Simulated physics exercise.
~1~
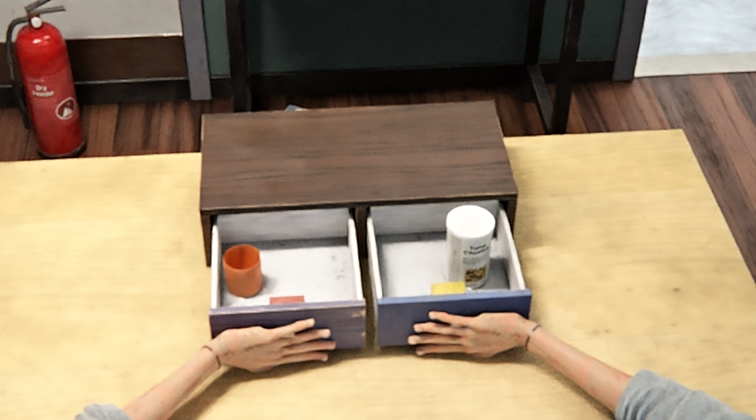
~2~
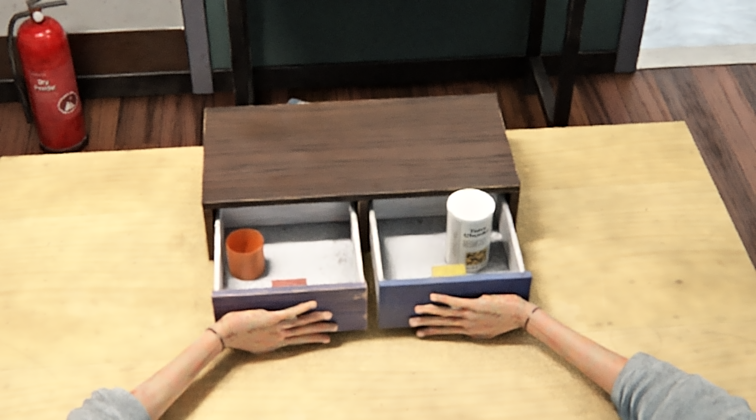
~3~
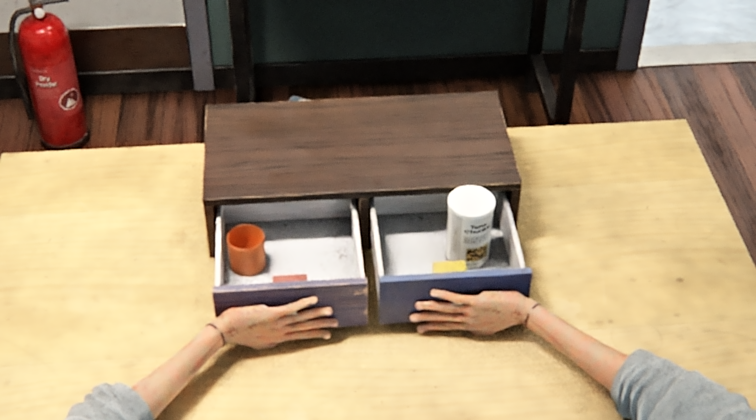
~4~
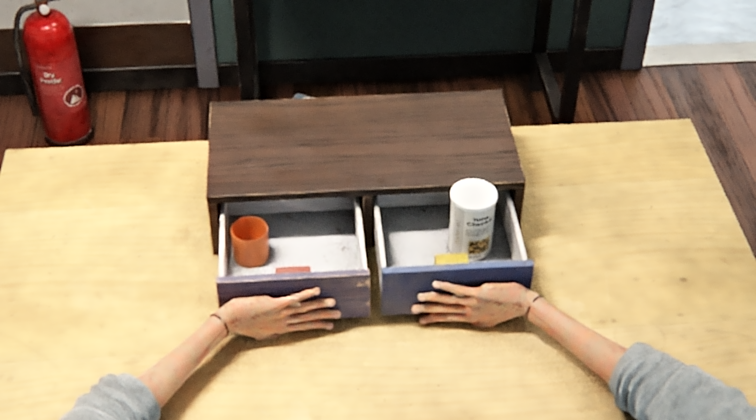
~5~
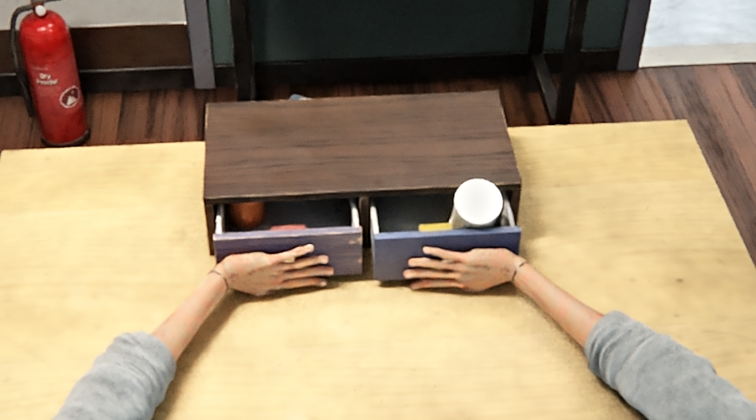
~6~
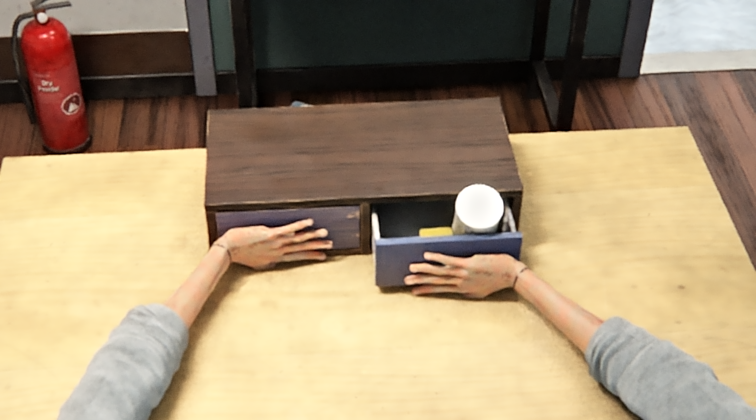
Two hands push both drawers inward; the left shuts flush while the right stays ajar.
